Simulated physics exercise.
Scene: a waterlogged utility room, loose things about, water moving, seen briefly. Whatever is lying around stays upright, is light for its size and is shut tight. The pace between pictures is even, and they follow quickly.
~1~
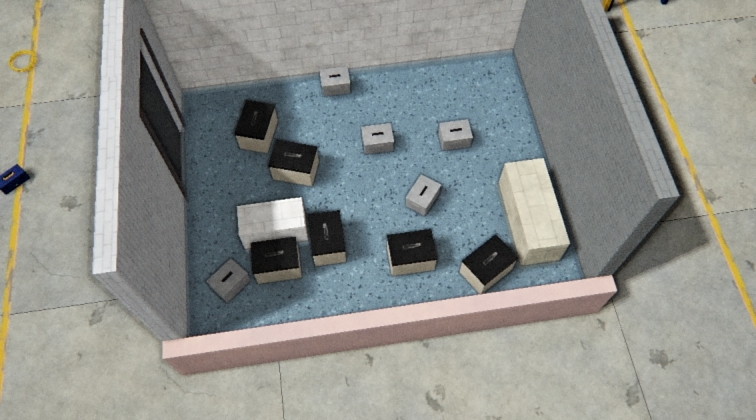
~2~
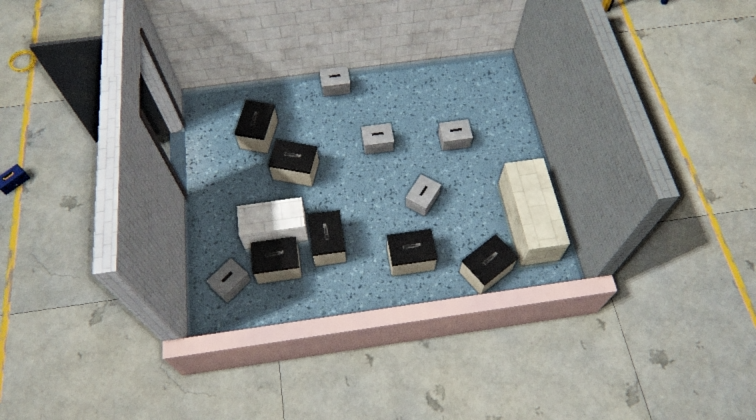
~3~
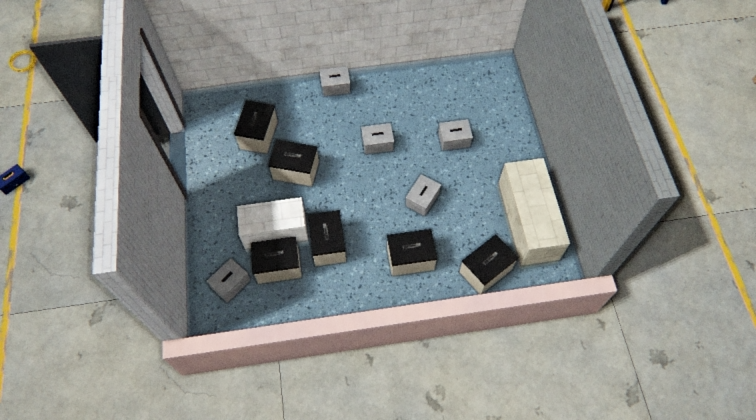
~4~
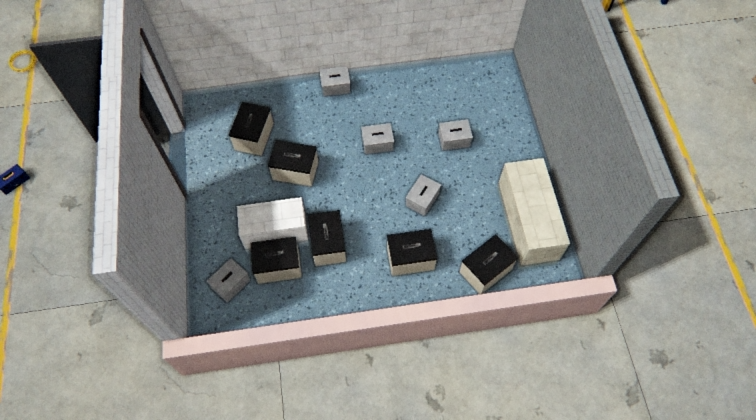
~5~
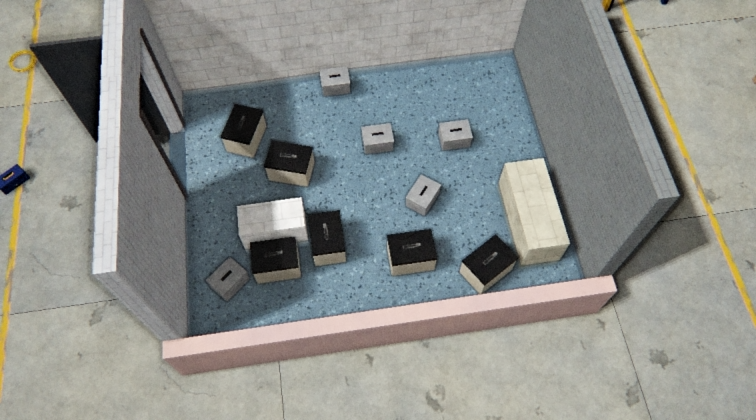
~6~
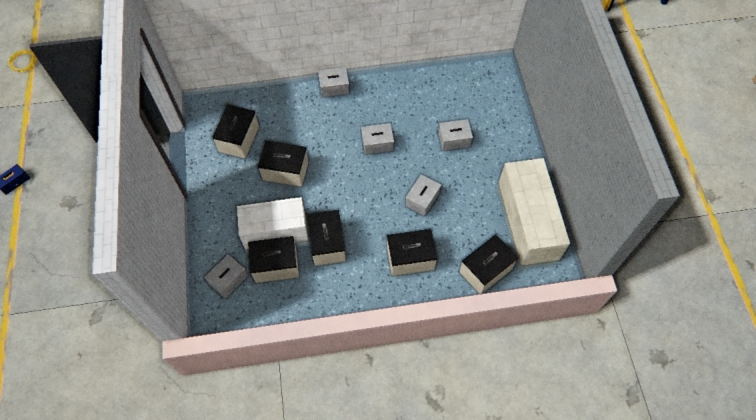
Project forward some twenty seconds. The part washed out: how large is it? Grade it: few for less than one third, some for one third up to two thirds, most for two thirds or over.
Grade: Some.
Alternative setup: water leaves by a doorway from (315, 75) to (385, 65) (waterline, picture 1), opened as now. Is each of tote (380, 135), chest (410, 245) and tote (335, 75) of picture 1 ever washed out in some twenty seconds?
Object one: Leaves; object two: Remains; object three: Leaves.
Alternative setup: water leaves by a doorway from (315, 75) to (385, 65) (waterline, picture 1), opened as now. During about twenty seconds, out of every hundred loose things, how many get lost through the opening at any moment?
Around 50 per cent.
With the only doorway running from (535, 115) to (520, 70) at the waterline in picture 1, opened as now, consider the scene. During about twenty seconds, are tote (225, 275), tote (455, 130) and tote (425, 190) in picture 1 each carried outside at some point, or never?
First held back, then flushed away, then flushed away.
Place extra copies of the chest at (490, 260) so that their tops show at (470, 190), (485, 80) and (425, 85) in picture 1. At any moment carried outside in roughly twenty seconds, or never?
Summary in sequence: Never leaves, never leaves, never leaves.
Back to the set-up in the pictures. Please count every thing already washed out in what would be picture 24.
2.
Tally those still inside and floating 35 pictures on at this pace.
The total here is 6.
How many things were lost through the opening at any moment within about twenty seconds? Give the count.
It comes to 6.
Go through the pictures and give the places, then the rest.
The first frame shows a chest at (255, 119), afloat; a chest at (293, 156) floats; 0 of 11 have shifted.
The second frame shows a chest at (255, 119) floats; a chest at (293, 156), afloat; 0 of 11 have shifted.
The third frame shows a chest at (254, 119) floats; a chest at (293, 156) floats; 0 of 11 have shifted.
The fourth frame shows a chest at (249, 121) floats, close to its start; a chest at (292, 156) floats; 1 of 11 have shifted.
The fifth frame shows a chest at (242, 123) floats, close to its start; a chest at (288, 156) floats, close to its start; 2 of 11 have shifted.
The sixth frame shows a chest at (234, 124) floats, close to its start; a chest at (282, 156), afloat, close to its start; 3 of 11 have shifted.
A moment on, 0 of 11 are out; 11 afloat.
Next, 2 of 11 are out; 9 afloat.
Later, 5 of 11 are out; 6 afloat.
In the end, 6 of 11 are out; 5 afloat.
